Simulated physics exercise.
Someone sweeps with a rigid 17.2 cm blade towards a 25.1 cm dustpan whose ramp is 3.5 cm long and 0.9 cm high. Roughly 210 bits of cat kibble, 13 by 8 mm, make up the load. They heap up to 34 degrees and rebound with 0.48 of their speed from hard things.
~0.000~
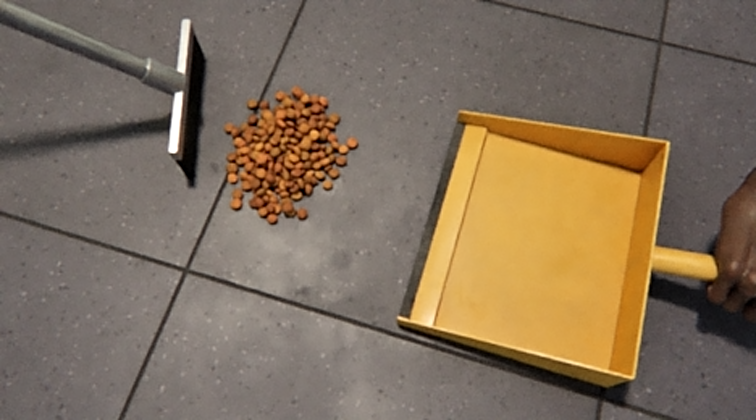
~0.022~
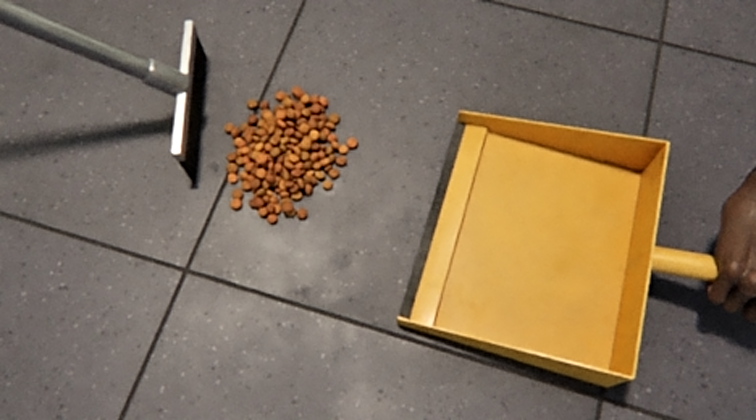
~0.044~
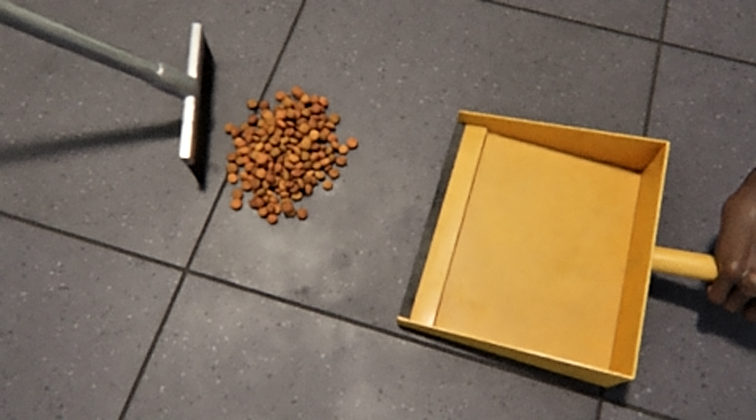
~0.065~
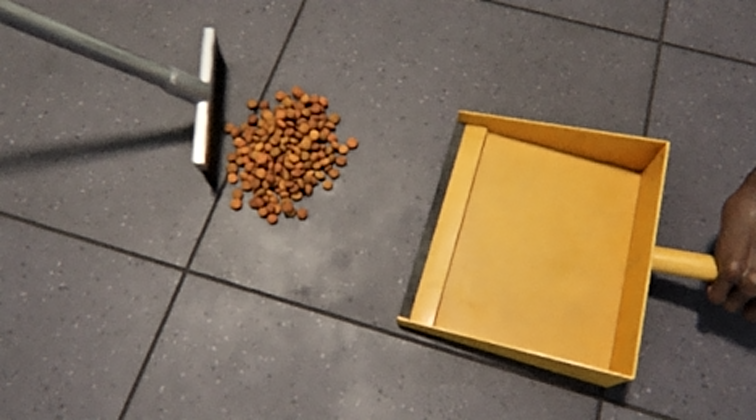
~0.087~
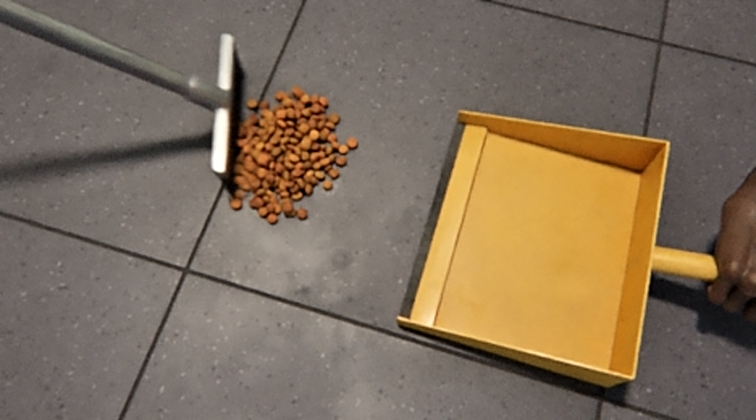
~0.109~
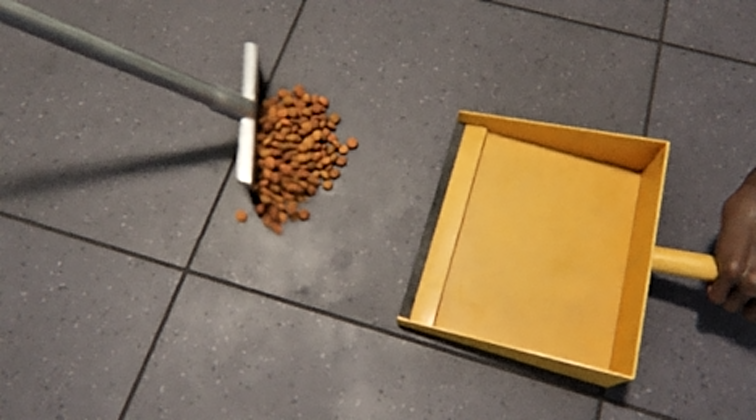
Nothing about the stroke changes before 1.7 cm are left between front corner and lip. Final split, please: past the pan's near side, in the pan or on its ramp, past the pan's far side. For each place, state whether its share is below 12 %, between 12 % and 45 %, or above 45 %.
Near side: Below 12 %; pan: Above 45 %; far side: Between 12 % and 45 %.
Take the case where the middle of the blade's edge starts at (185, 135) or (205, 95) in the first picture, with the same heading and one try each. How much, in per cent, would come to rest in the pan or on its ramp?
The two tries give some 55 % and some 45 %.
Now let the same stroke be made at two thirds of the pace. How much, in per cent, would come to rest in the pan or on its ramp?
Then near 30 in a hundred.
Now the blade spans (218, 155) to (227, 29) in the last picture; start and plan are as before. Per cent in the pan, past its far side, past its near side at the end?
Pan: 20, far side: 25, near side: 0.
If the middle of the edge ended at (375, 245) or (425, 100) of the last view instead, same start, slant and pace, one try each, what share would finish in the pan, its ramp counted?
Some 40 per cent on the first try, 30 per cent on the second.
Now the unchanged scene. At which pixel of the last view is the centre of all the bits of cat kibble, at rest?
At about (455, 182).
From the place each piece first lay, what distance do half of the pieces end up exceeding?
It works out to roughly 22 cm.
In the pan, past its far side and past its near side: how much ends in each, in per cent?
In per cent - near side 5, pan 50, far side 20.
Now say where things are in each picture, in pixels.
In the first frame, blade from (176, 154) to (189, 29), moved 0.0 cm, 0 of the pieces shifted so far; middle of the pieces at (279, 149); pan at (543, 248).
In the second frame, blade from (179, 156) to (192, 30), moved 0.3 cm, 0 of the pieces shifted so far; middle of the pieces at (279, 149).
In the third frame, blade from (188, 159) to (199, 33), moved 1.4 cm, 0 of the pieces shifted so far; middle of the pieces at (279, 149).
In the fourth frame, blade from (201, 165) to (212, 37), moved 3.0 cm, 0 of the pieces shifted so far; middle of the pieces at (279, 149).
In the fifth frame, blade from (221, 173) to (230, 44), moved 5.4 cm, 11 of the pieces shifted so far; middle of the pieces at (279, 149).
In the sixth frame, blade from (246, 183) to (253, 53), moved 8.4 cm, 145 of the pieces shifted so far; middle of the pieces at (294, 153); pan at (543, 248). The blade's pace is about 1.43 m/s, heading 6 degrees towards the viewer's side.
After 0.19 s, middle of the blade 10 cm from the lip; 0 % over the lip, far side 5 %, near side 0 %.
After 0.24 s, middle of the blade 6 cm from the lip; 5 % over the lip, far side 10 %, near side 0 %.
After 0.43 s, middle of the blade 4 cm from the lip; 50 % over the lip, far side 20 %, near side 5 %.
By 1.1 s all is still; near side 5 %, pan 50 %, far side 20 %, in front of the lip or behind the blade 30 %.
